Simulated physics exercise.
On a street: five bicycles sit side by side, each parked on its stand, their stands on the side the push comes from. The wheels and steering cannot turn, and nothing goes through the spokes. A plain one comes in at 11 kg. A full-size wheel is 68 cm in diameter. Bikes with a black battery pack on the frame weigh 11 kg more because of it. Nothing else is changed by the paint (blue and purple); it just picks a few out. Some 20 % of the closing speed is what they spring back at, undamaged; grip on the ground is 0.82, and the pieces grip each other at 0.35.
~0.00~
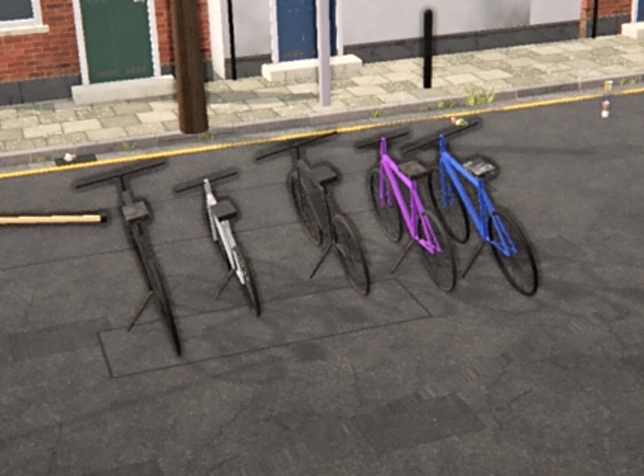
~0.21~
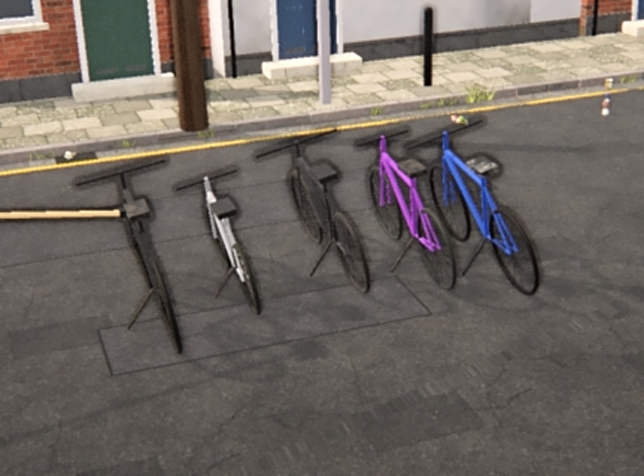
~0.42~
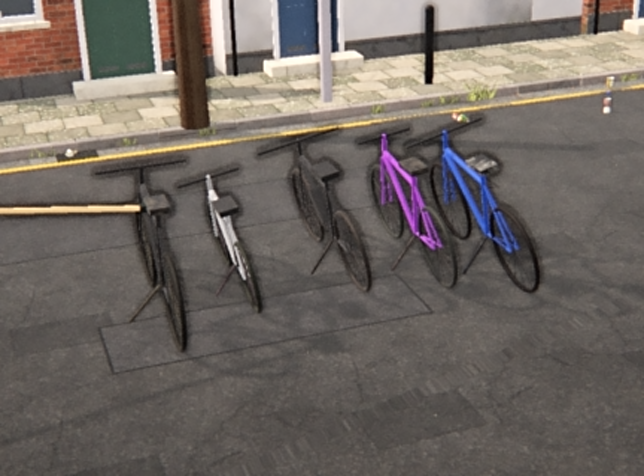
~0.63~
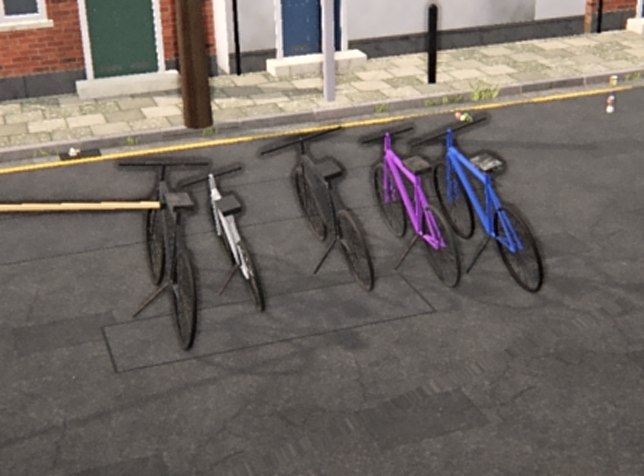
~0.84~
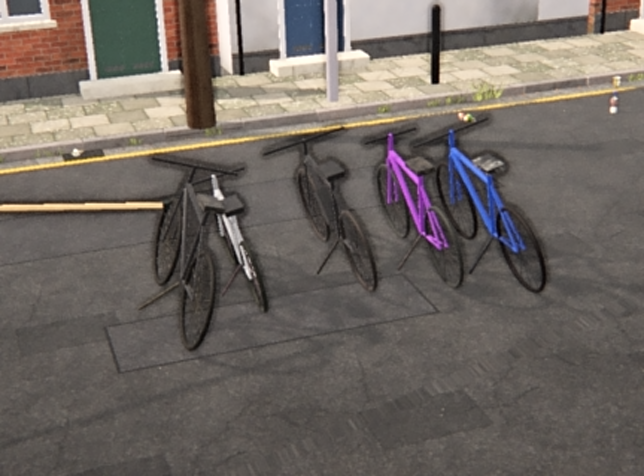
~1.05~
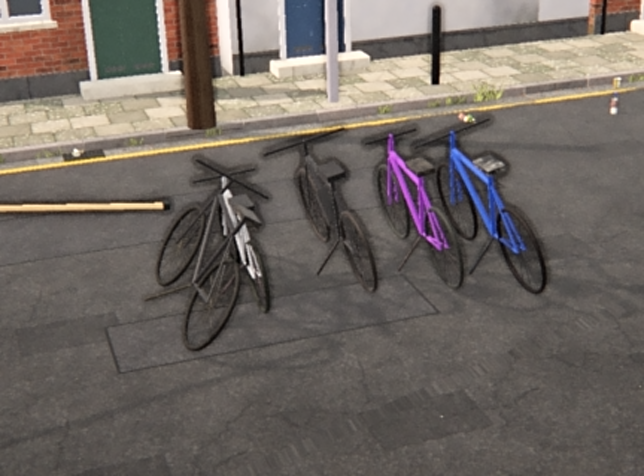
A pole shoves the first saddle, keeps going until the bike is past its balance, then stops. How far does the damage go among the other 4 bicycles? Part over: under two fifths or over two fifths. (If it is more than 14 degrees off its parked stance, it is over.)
The share that goes over is past two fifths.
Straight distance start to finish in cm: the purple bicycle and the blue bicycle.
For purple it's roughly 50 cm, and for blue it's roughly 30 cm.
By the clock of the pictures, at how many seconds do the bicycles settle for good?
About 3.0 s.
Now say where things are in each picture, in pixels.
In the first frame (we follow the side turned to the camera), pole end (103, 220) 13 cm from the first bicycle; blue bicycle (529, 246); purple bicycle (376, 216); no other piece has moved.
In the second frame, pole end (123, 215) pushing; blue bicycle (531, 245).
In the third frame, pole end (143, 210) pushing; blue bicycle (531, 243); no other piece has moved.
In the fourth frame, pole end (163, 207) stopped; blue bicycle (535, 242); no other piece has moved.
In the fifth frame, pole end (166, 207) stopped; blue bicycle (538, 242); no other piece has moved.
In the sixth frame, pole end (166, 207) stopped; blue bicycle (538, 244); purple bicycle (383, 212); steepest lean 6°, the bicycle at (264, 271); one has shifted.
Around 1.50 s, 1 of the 4 other bicycles over.
Around 2.52 s, 3 of the 4 other bicycles over; purple bicycle tipped 35°; blue bicycle tipped 13°.
Finally (3.2 s), 4 of the 4 other bicycles over; purple bicycle tipped 50°; blue bicycle tipped 29°. That is 100 per cent. Not one is left standing. Seen by the last camera, middles, purple bicycle near (469, 207), blue bicycle near (513, 200).
